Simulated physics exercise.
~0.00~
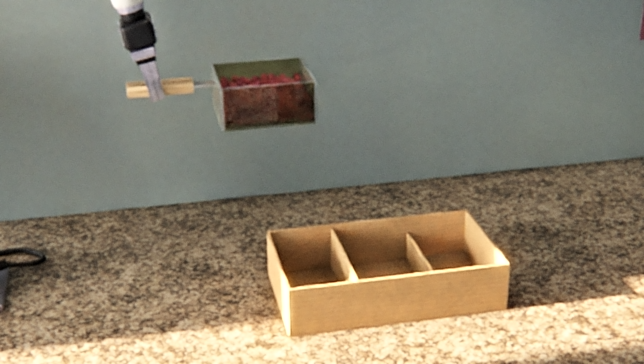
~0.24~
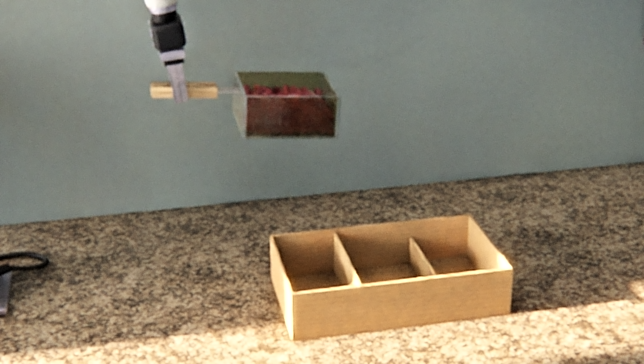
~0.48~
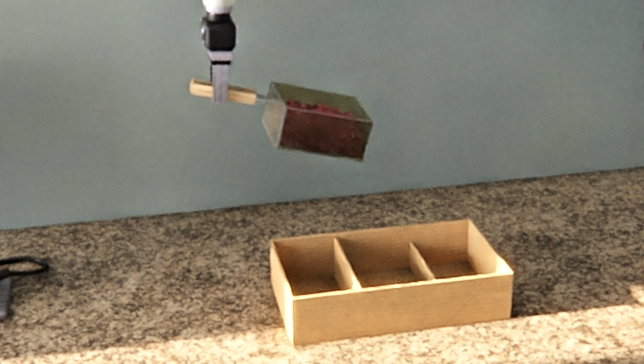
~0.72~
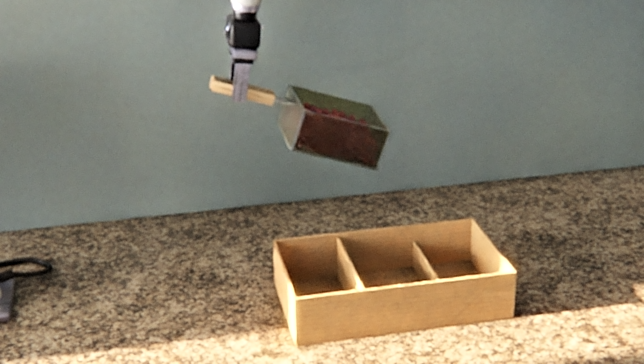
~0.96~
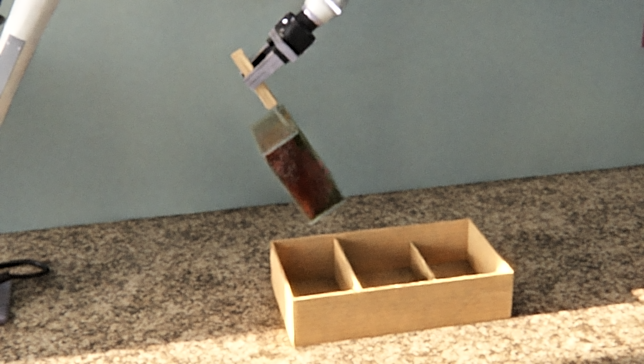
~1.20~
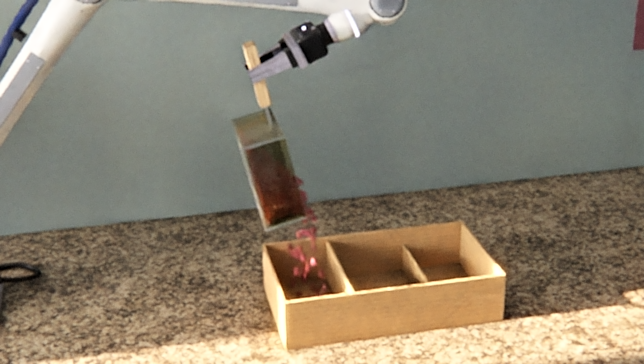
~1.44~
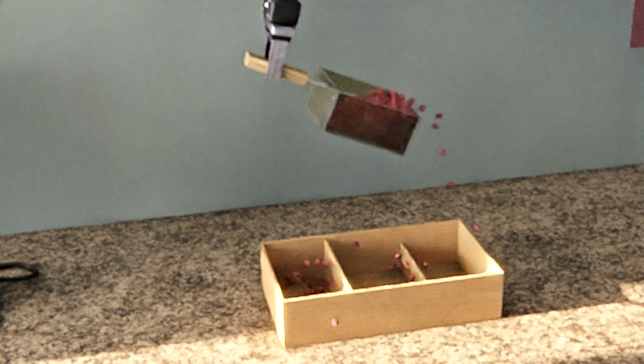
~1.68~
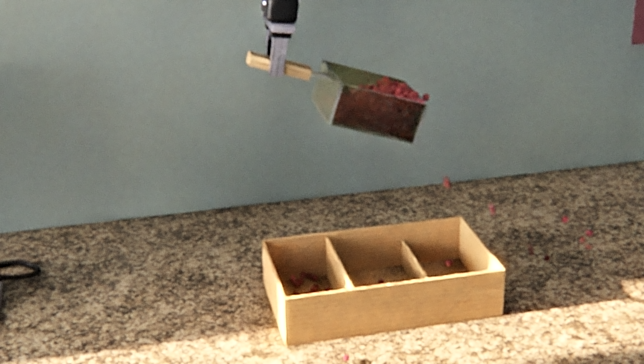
The clip opens with a robot arm gripping the wooden handle of a small open box of dark red beads, held above a speckled table where a three-part crate sits. The arm carries the box to the right and begins tipping it forward. It then tilts the box steeply downward near the left end of the crate, and a stream of beads falls into the left compartment. As the box swings up and right, more beads scatter over the crate. It finishes only slightly tilted, still well filled, with stray beads falling beyond the crate.
